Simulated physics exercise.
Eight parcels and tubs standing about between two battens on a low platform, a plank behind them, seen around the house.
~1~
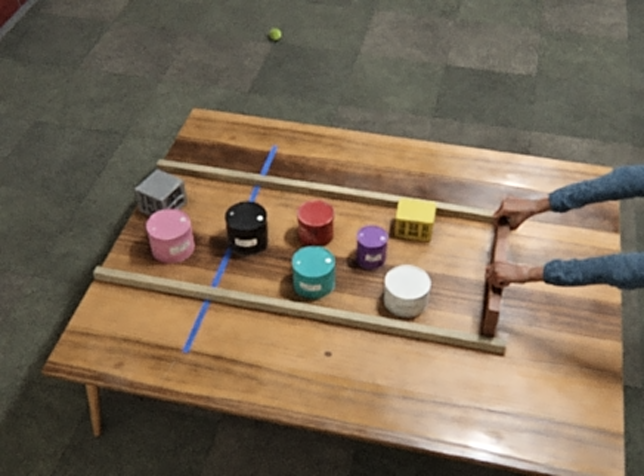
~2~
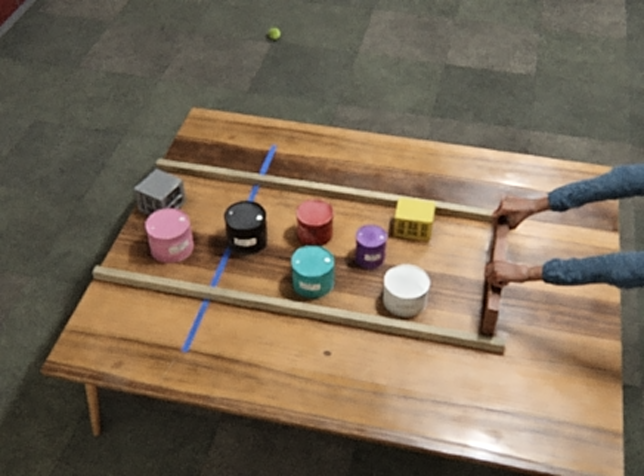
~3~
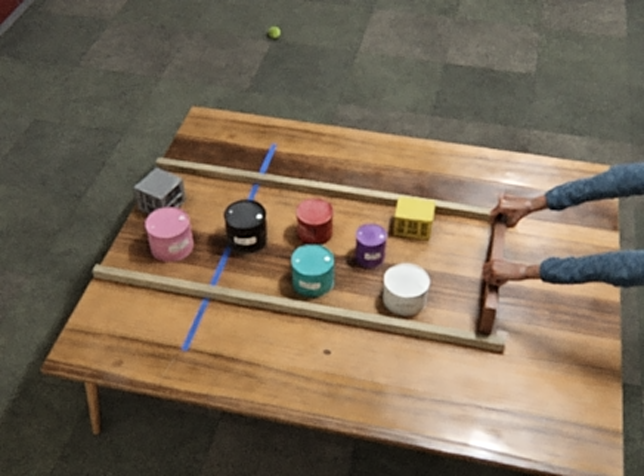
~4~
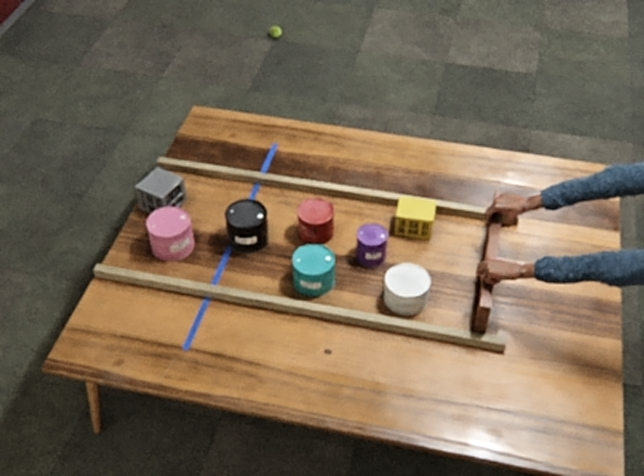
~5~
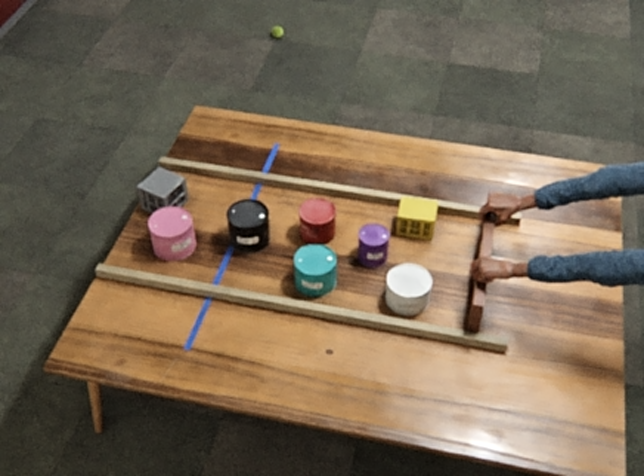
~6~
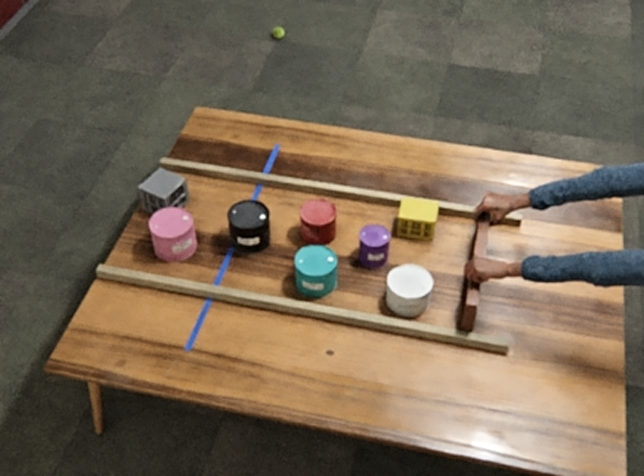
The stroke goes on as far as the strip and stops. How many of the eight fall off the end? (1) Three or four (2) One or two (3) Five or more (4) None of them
None of them (4).
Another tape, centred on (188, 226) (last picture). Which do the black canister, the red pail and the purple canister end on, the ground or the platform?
Okay, so the black canister is still on top, the red pail is still on top, and finally the purple canister is still on top.
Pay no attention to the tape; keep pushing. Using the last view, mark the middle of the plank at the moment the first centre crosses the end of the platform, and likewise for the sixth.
The first puts it near (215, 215), the next near (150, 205).
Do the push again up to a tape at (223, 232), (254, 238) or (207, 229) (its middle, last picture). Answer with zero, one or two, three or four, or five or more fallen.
In that order: None; zero; either one or two.
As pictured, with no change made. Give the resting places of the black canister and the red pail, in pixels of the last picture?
Result: One at about (188, 216), the other at about (229, 201).
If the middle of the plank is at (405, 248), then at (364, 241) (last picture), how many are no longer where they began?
First position 2; second position 4.
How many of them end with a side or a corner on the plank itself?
That would be 4 of them.
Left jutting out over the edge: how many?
Expected count: 0.
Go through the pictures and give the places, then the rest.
The first picture shows grey crate (162, 196); pink canister (171, 236); black canister (247, 229); plank (498, 265); tape (236, 236).
The second picture shows pink canister (170, 236); red pail (315, 223).
The third picture shows black canister (246, 227); plank (495, 262).
The fourth picture shows grey crate (162, 193); turquoise canister (314, 270).
The fifth picture shows pink canister (173, 234); purple canister (373, 246).
The sixth picture shows grey crate (164, 194); pink canister (173, 234); black canister (250, 227); plank (478, 260); tape (238, 235).
A little later, none off yet; grey crate at rest near (164, 194); pink canister at rest near (173, 234); black canister at rest near (250, 227).
Next, none off yet; grey crate at rest near (164, 194); pink canister at rest near (173, 234); black canister shifted a little near (231, 225).
When it is over, the number that fall off is zero.
